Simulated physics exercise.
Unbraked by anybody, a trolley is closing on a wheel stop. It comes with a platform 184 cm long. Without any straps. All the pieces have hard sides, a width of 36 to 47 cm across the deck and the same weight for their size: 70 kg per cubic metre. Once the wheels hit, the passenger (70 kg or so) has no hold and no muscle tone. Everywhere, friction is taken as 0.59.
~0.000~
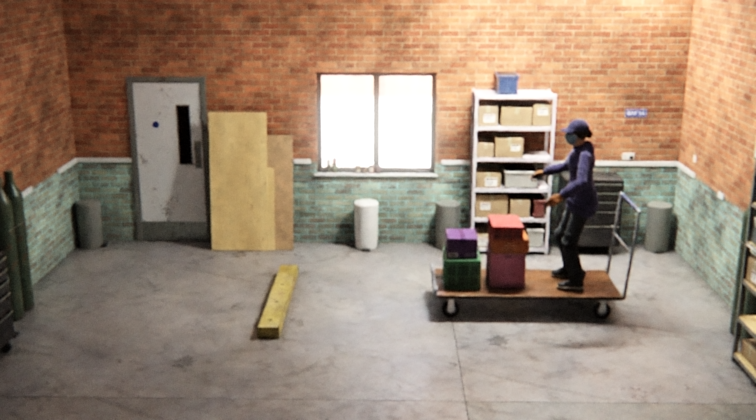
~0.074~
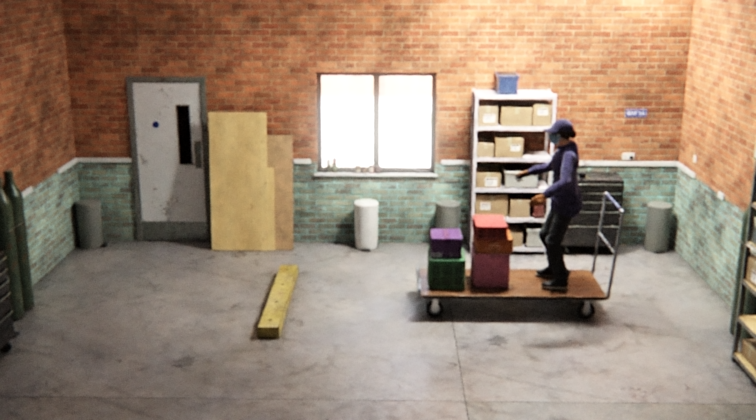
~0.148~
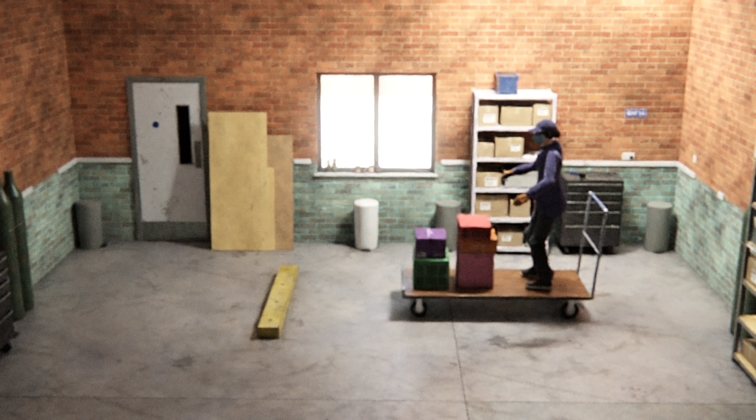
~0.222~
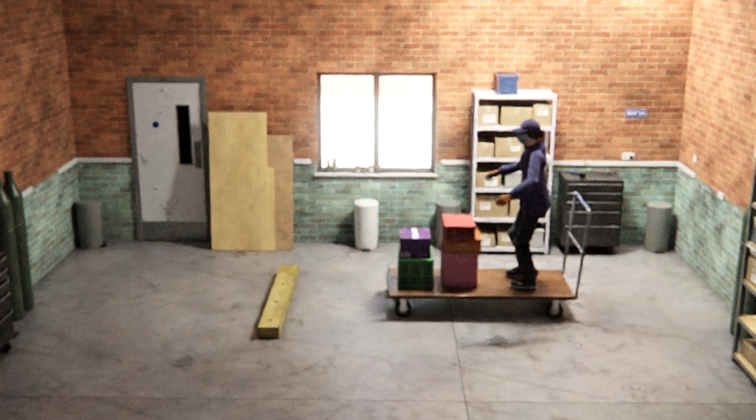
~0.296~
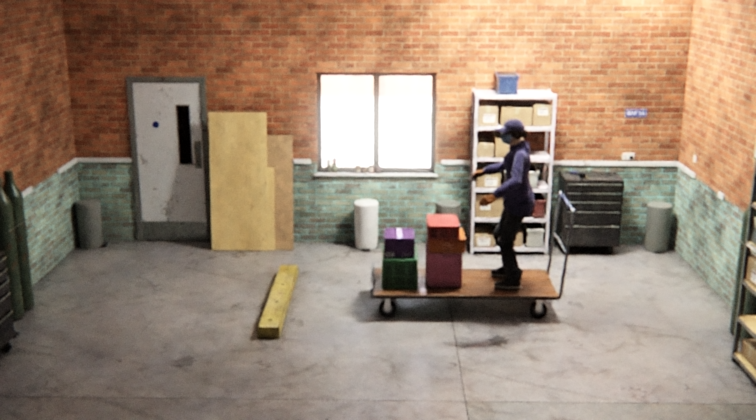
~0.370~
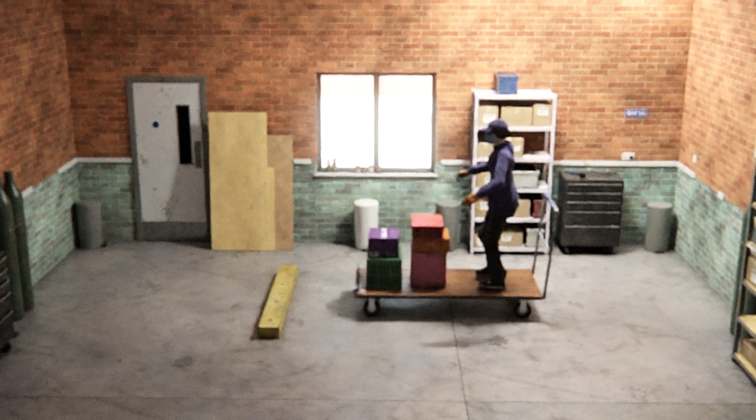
A person in a cap stands on a trolley rolling left with stacked colourful boxes.
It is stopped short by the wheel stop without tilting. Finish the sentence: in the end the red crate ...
In the end the red crate has left the deck.
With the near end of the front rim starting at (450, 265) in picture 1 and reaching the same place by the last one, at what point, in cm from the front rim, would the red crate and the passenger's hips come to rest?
Rest positions: Red 30 cm past rim; hips 80 cm behind rim.
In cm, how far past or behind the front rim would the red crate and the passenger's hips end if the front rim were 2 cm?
Rest positions from the front rim: Red 50 cm past; hips 80 cm behind.
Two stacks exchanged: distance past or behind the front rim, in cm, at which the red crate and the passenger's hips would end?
In that case the red one ends 110 cm past the front rim, while the hips stay 80 cm behind it.
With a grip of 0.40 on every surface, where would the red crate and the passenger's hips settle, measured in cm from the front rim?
Final: Red 170 cm past rim; hips 90 cm behind rim.
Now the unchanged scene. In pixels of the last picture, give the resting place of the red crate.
Roughly pixel (199, 278).
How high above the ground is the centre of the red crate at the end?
Its centre ends some 30 cm up.
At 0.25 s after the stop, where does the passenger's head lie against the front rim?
Some 90 cm behind it.
The wheels strike at 0.73 s.
After 1.28 s the red crate is 21 cm past the rim, tilted 80°, near (259, 239) in the last picture's view.
After 1.73 s the red crate is 84 cm past the rim, tilted 180°, near (199, 278) in the last picture's view.
At rest, 3.7 s, past the rim, purple parcel and red crate; behind it, green crate, pink parcel, orange carton and the passenger's hips.
